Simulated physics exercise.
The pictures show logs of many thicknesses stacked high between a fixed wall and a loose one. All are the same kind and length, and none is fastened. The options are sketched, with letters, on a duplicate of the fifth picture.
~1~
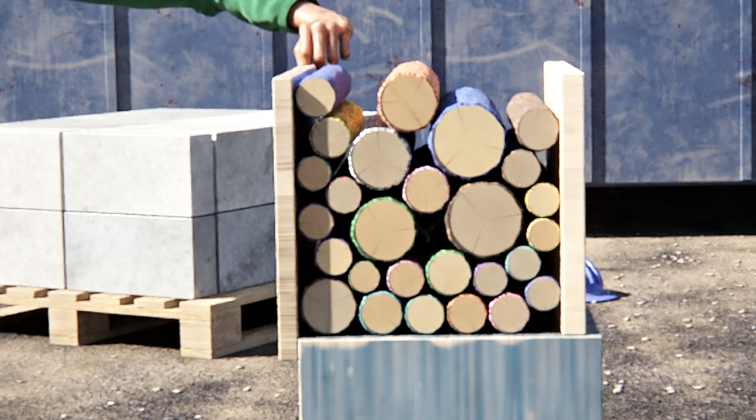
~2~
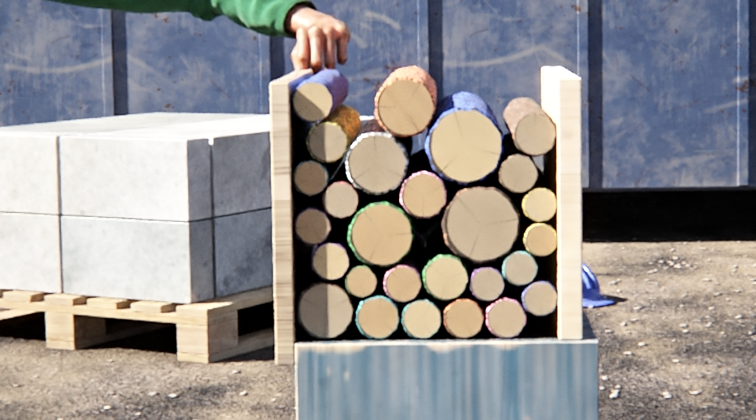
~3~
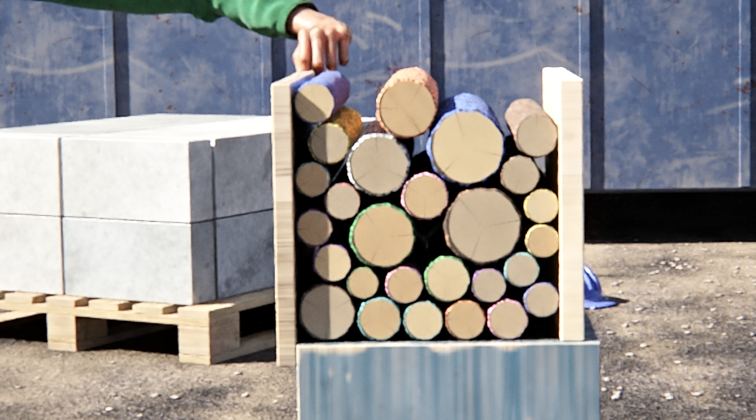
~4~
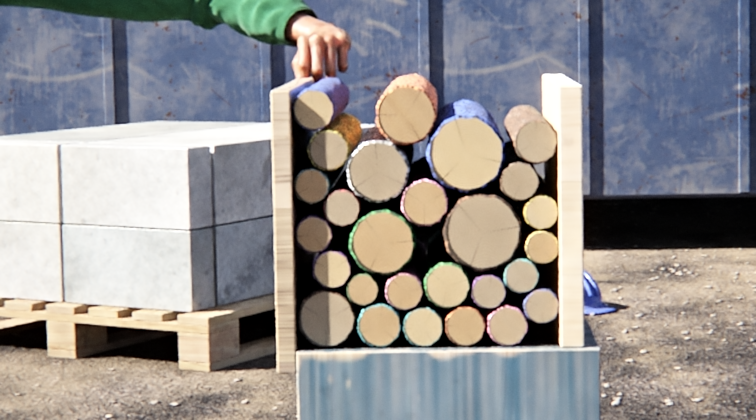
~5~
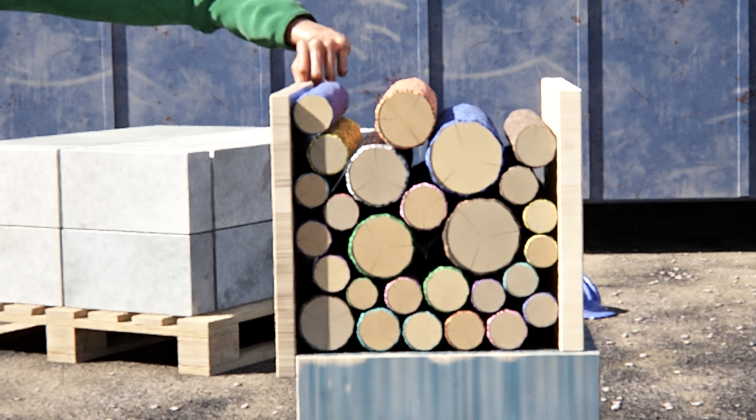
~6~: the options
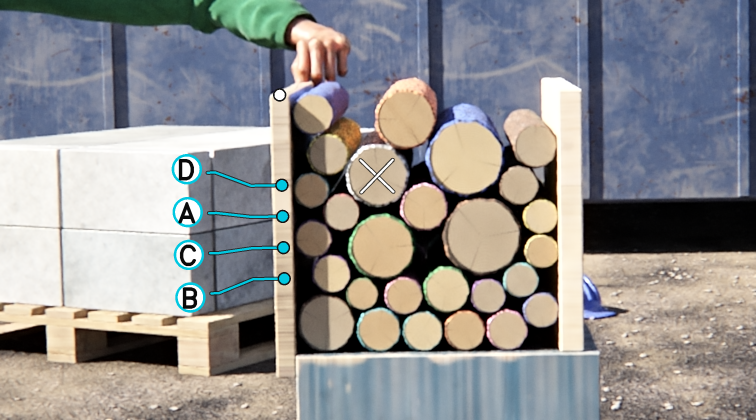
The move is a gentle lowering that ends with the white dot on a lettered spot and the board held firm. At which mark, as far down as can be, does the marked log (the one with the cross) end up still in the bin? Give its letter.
Down to C.
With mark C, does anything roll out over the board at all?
Yes.
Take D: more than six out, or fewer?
At D, fewer than six.
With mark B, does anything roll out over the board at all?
Yes, at B.
On the marked copy, A at (283, 216); B at (284, 279); C at (283, 248); D at (282, 185); the cross at (377, 176); the white dot at (280, 95).
Taking C. A third of the way, top of the board (292, 164).
Two thirds of the way, top of the board (294, 244).
When it is over, top of the board (294, 247), three out over the board, the crossed one still inside.
As for the rest, A keeps the crossed one inside; B lets the crossed one out; D keeps the crossed one inside.
